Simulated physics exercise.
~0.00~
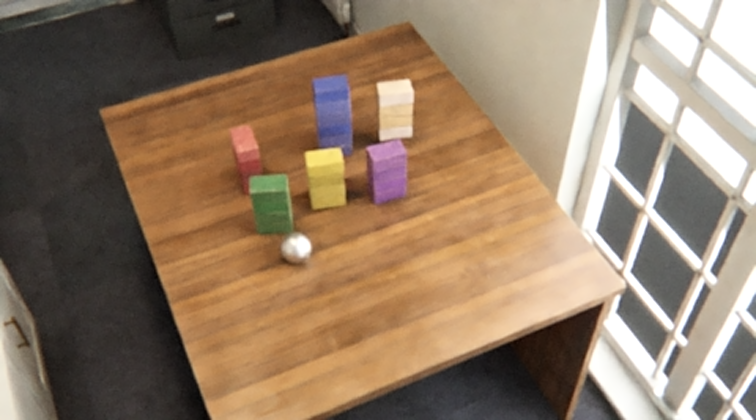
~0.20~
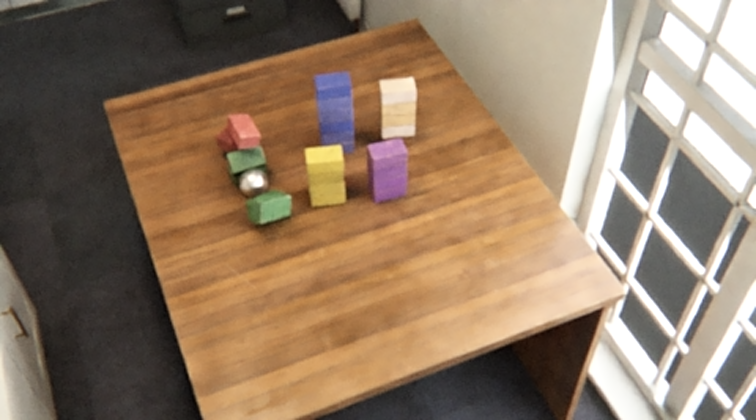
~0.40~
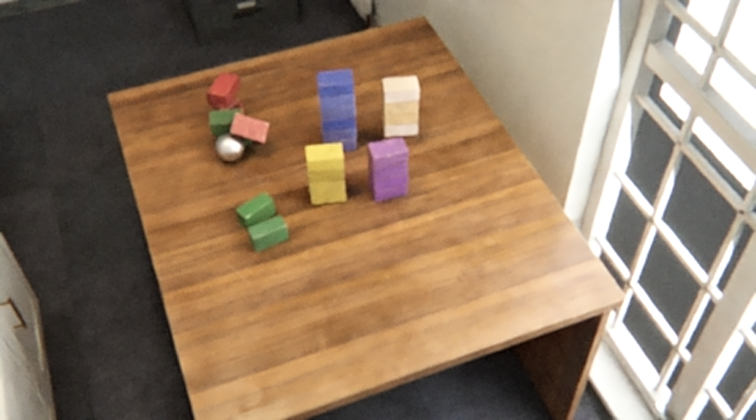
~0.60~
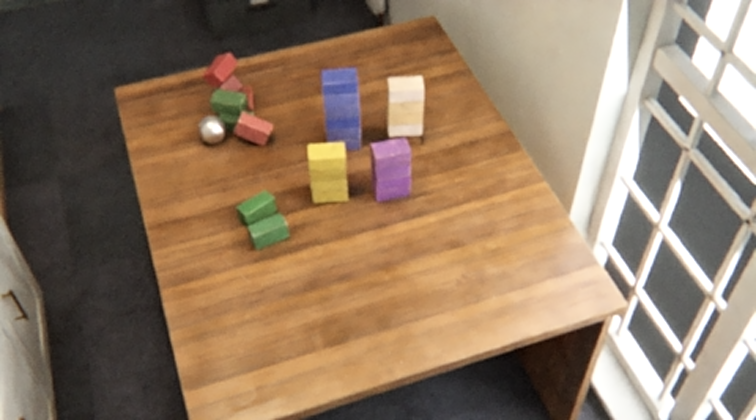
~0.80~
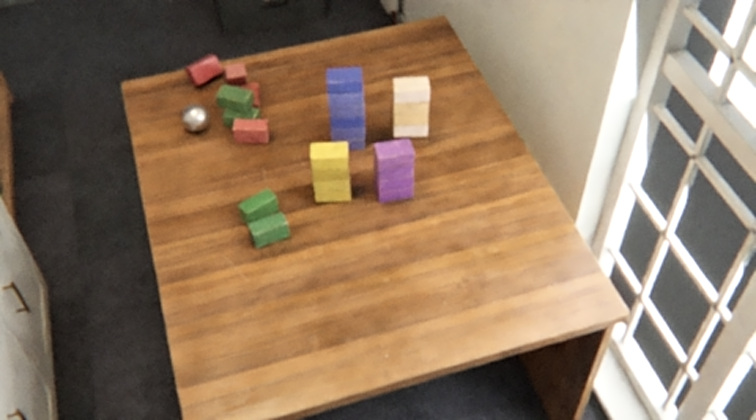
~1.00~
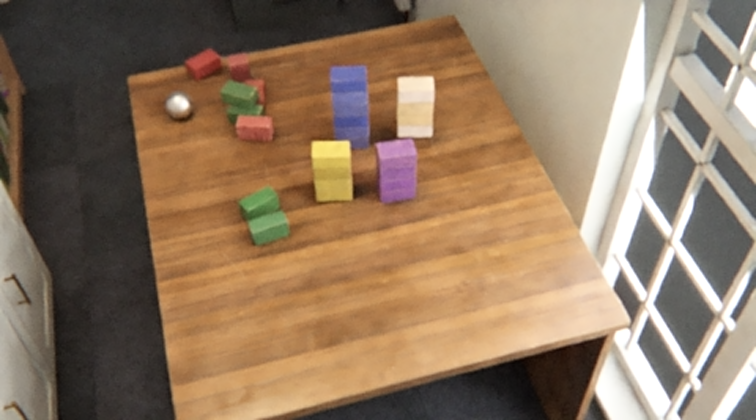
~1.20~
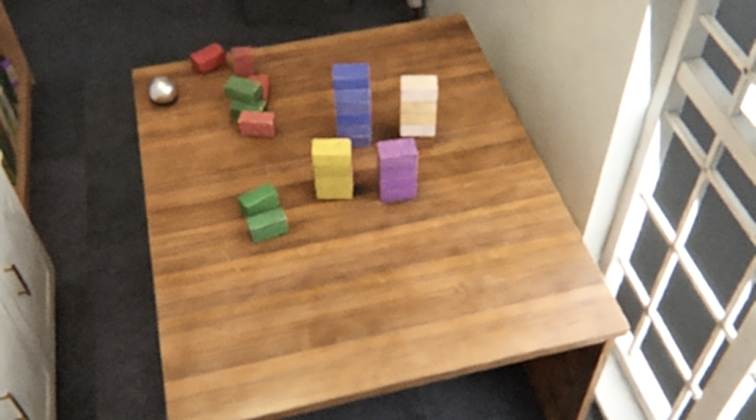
At the start, six upright stacks of coloured wooden blocks stand on a brown table, with a shiny steel ball close to the green stack. The ball rolls up and to the left into the green stack, which topples as its blocks scatter. It carries on into the red stack behind, and that breaks apart too, leaving red and green pieces jumbled together. The ball then rolls clear of the pile towards the table's far left corner. It ends near that corner, while the blue, cream, yellow and purple stacks still stand.
